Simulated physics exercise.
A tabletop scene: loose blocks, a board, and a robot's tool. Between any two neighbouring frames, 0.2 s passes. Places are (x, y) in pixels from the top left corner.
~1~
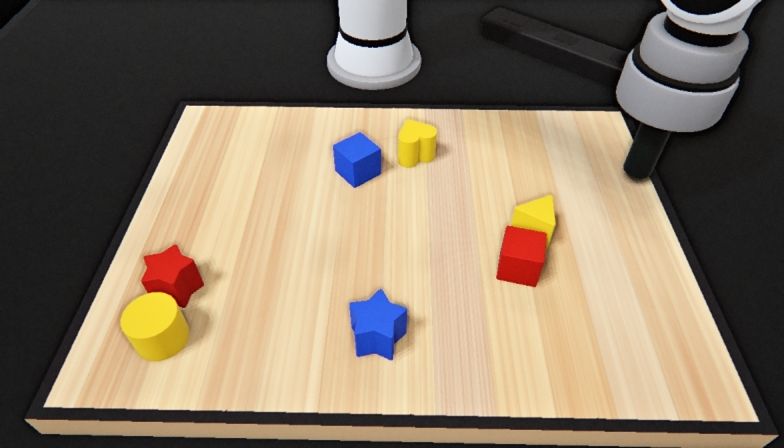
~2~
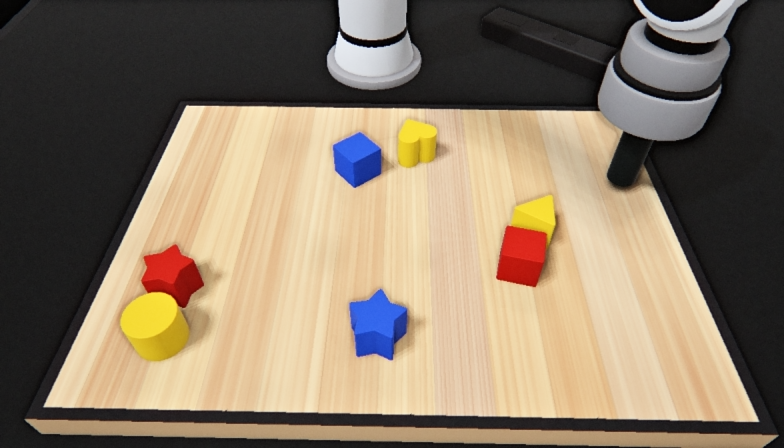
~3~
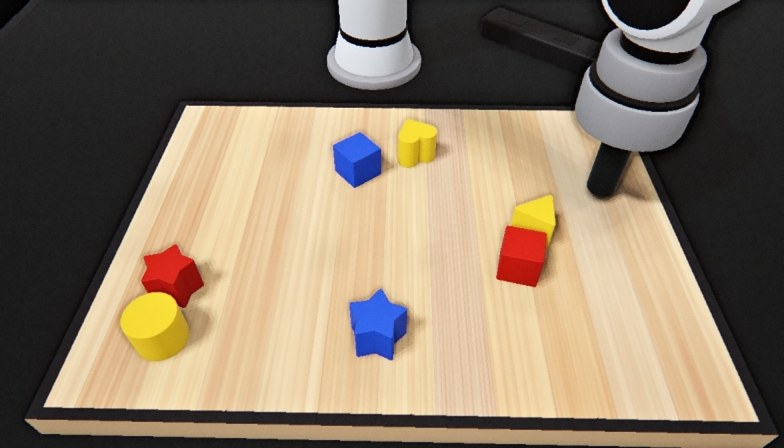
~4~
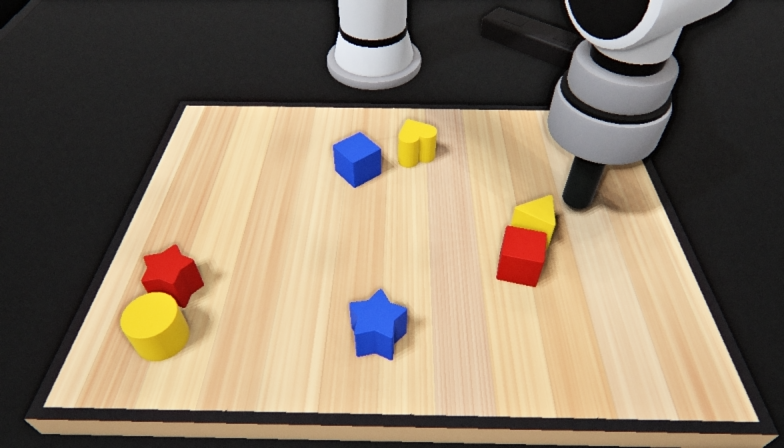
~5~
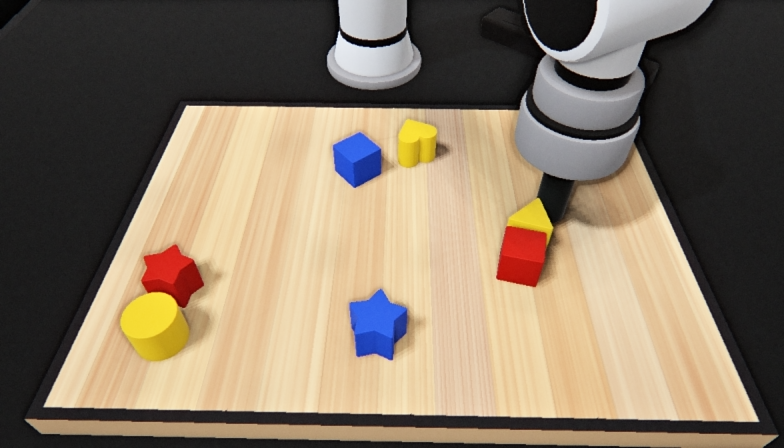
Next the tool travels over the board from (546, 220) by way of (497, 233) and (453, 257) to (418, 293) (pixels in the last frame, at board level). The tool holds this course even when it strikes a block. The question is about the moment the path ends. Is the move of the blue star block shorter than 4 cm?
Final answer: Yes.
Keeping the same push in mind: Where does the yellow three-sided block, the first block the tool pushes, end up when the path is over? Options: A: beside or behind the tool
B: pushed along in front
A
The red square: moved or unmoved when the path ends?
The red square moves.
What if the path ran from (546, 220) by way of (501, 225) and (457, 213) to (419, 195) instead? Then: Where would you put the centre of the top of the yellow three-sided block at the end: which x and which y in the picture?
The middle of the upper face of the yellow three-sided block will lie at about (497, 219) in the picture.
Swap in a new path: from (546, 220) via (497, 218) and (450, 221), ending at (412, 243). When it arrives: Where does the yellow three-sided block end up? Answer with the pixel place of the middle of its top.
When the path ends, it will be at (499, 213).
What follows on the original path. One third of the way, tool (497, 226); red square (520, 252), turned 45° anticlockwise; yellow three-sided block (495, 229), turned 50° anticlockwise.
Two thirds of the way, tool (454, 250); red square (521, 253), turned 50° anticlockwise; yellow three-sided block (472, 254), turned 110° anticlockwise.
At the end, tool (418, 286); blue star block unmoved; red square (521, 253), turned 50° anticlockwise; yellow three-sided block (471, 259), turned 130° anticlockwise.
